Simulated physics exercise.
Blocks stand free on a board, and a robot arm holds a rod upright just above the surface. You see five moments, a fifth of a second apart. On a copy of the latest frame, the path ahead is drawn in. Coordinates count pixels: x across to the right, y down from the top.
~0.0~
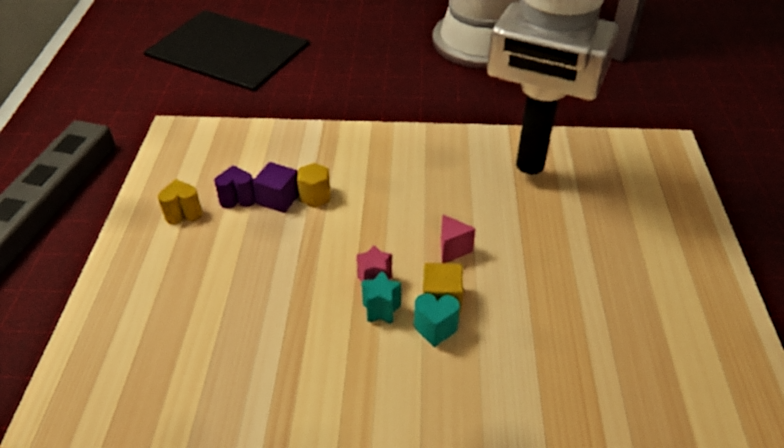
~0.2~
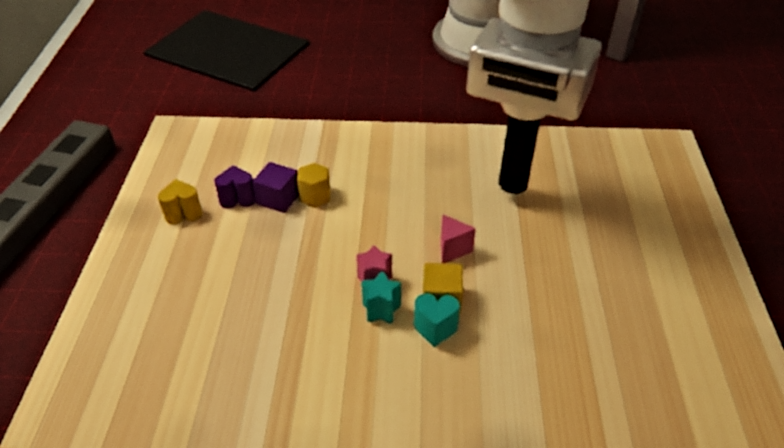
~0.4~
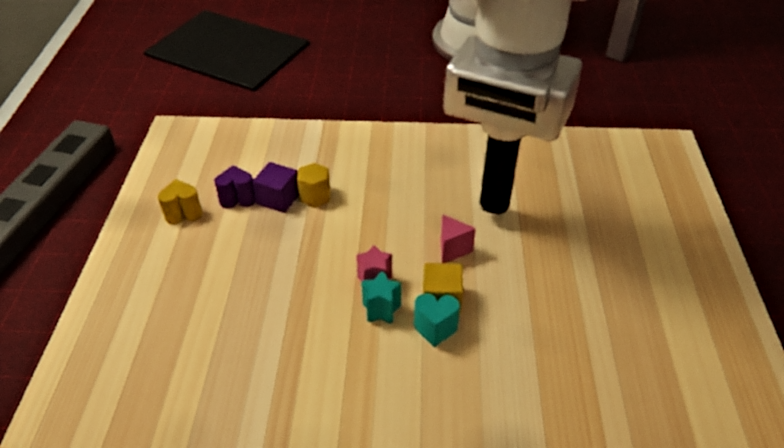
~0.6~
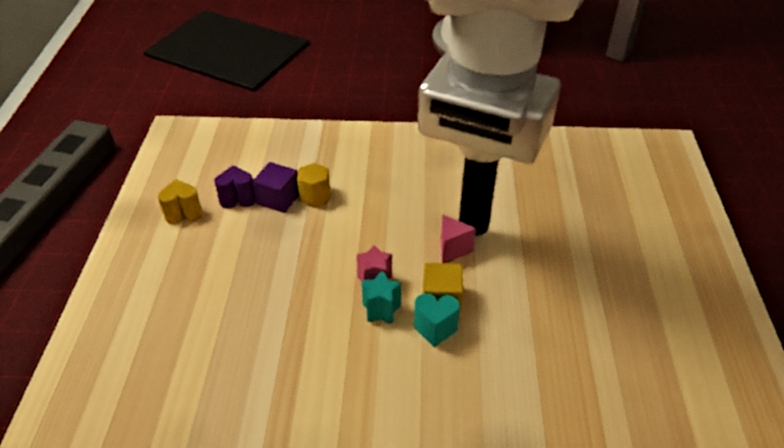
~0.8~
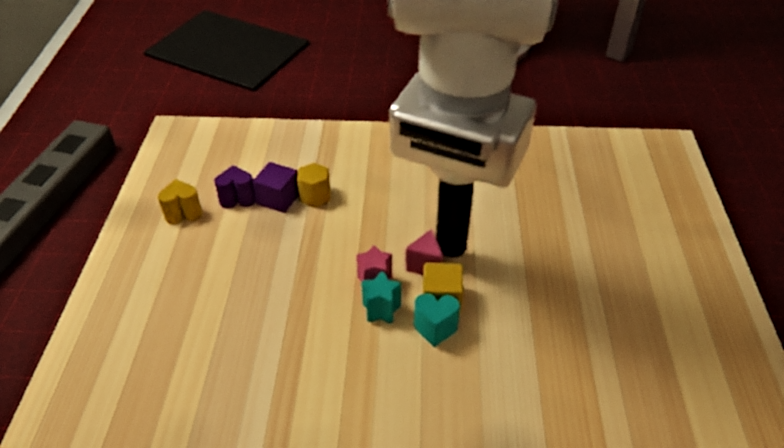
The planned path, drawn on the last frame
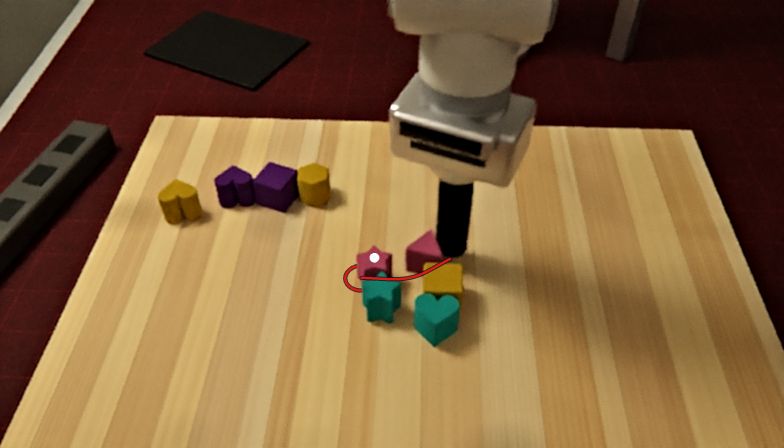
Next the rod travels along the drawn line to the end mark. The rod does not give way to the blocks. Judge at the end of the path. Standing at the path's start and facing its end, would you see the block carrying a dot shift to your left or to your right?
It's pushed right.
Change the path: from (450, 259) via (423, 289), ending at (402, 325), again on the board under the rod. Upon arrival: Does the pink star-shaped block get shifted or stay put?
Once the path ends, it is somewhere new.
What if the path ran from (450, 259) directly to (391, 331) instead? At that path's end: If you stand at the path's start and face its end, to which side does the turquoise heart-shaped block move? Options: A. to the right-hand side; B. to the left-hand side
That would be B.
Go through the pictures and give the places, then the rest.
In the first picture, rod tip at (530, 166); block tops, pink star-shaped block at (374, 258); turquoise star-shaped block at (381, 286); pink triangle at (454, 227); yellow square block at (443, 277).
In the second picture, rod at (513, 185); blocks unchanged.
In the third picture, rod at (495, 204); blocks unchanged.
In the fourth picture, rod at (474, 225); blocks unchanged.
In the fifth picture, rod at (451, 246); pink star-shaped block at (374, 258); turquoise star-shaped block at (381, 286); pink triangle at (426, 244); yellow square block at (443, 277).
Path on the board, from (450, 259) via (425, 273) and (394, 279), ending at (362, 278); the dot is on the pink star-shaped block.
The first path, step by step. One third of the way, rod at (424, 261); pink star-shaped block at (369, 258); pink triangle at (398, 260), turned 30° anticlockwise.
Two thirds of the way, rod at (393, 267); pink star-shaped block at (340, 258), turned 15° clockwise; turquoise star-shaped block at (376, 289), turned 30° anticlockwise; pink triangle at (367, 265), turned 15° anticlockwise; yellow square block at (439, 278), turned 15° anticlockwise.
At the end, rod at (361, 265); pink star-shaped block at (310, 256), turned 15° clockwise; turquoise star-shaped block at (376, 289), turned 30° anticlockwise; pink triangle at (335, 265), turned 15° anticlockwise; yellow square block at (439, 278), turned 15° anticlockwise.
